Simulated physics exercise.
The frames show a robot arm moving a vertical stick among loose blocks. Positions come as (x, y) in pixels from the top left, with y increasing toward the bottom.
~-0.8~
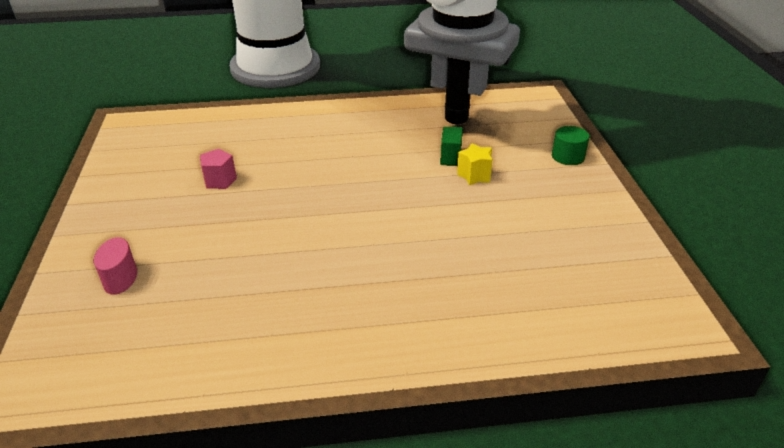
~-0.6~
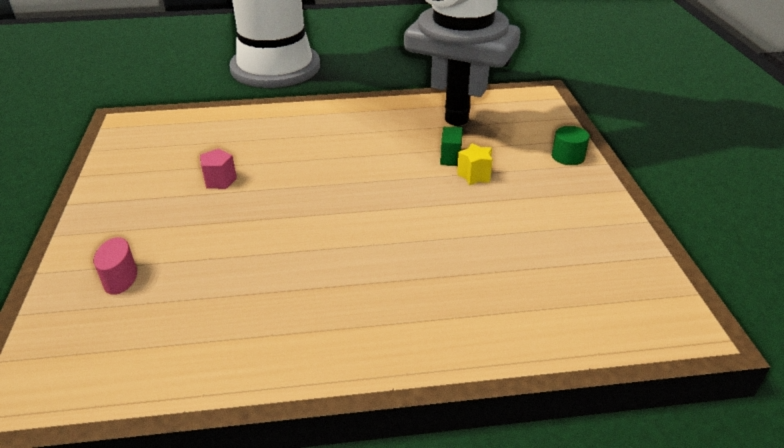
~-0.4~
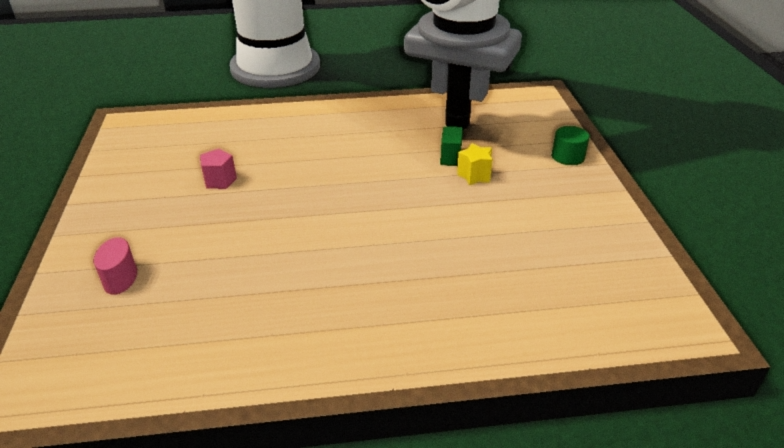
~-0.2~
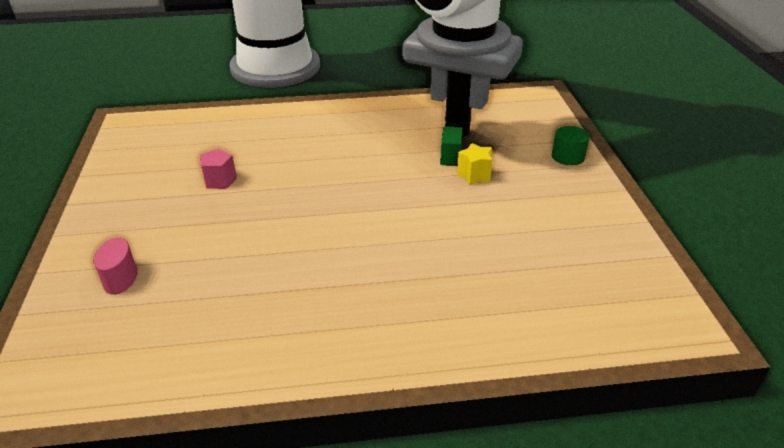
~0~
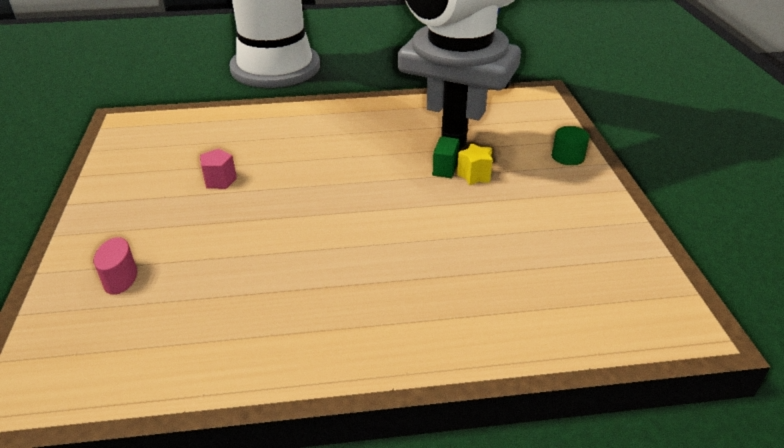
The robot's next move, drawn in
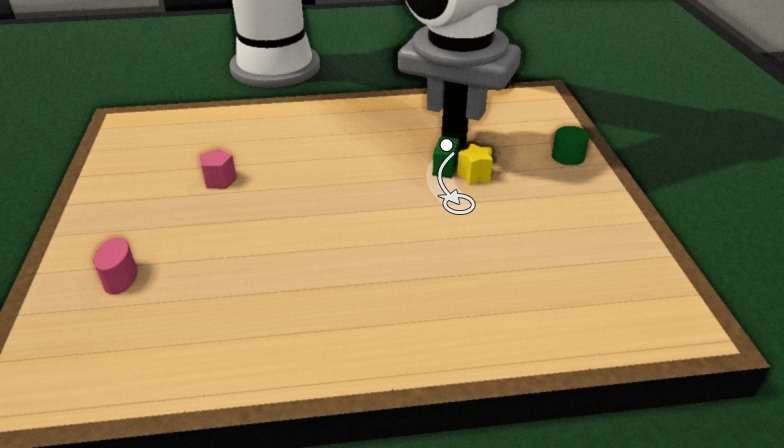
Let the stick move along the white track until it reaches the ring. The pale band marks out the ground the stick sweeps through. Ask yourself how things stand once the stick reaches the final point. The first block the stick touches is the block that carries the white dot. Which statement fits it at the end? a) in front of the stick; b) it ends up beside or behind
The answer is b.
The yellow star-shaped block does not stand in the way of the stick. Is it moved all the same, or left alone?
The push misses it.
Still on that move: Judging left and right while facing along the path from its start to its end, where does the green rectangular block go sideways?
The green rectangular block is shifted sideways to the right, facing along the path from start to end.
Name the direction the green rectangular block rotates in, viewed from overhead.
Turns clockwise.
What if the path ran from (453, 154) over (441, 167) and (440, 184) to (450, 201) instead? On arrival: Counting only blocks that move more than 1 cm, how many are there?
One block moves more than 1 cm.
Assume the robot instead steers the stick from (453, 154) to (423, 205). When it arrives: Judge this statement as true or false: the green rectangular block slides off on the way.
This is false.
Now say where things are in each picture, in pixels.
The first picture shows stick tip at (457, 119); block tops, green rectangular block at (452, 134); yellow star-shaped block at (477, 152).
The second picture shows stick at (457, 121); blocks unchanged.
The third picture shows stick at (457, 125); blocks unchanged.
The fourth picture shows stick at (457, 133); blocks unchanged.
The fifth picture shows stick at (454, 144); green rectangular block at (447, 145); yellow star-shaped block at (477, 152).
Path on the board, from (453, 154) by way of (441, 169) and (443, 187) to (459, 204); the dot is on the green rectangular block.
The first path, step by step. One third of the way, stick at (442, 159); green rectangular block at (435, 161).
Two thirds of the way, stick at (444, 177); green rectangular block at (429, 179), turned 25° clockwise.
At the end, stick at (460, 194); green rectangular block at (428, 184), turned 45° clockwise; yellow star-shaped block in place.
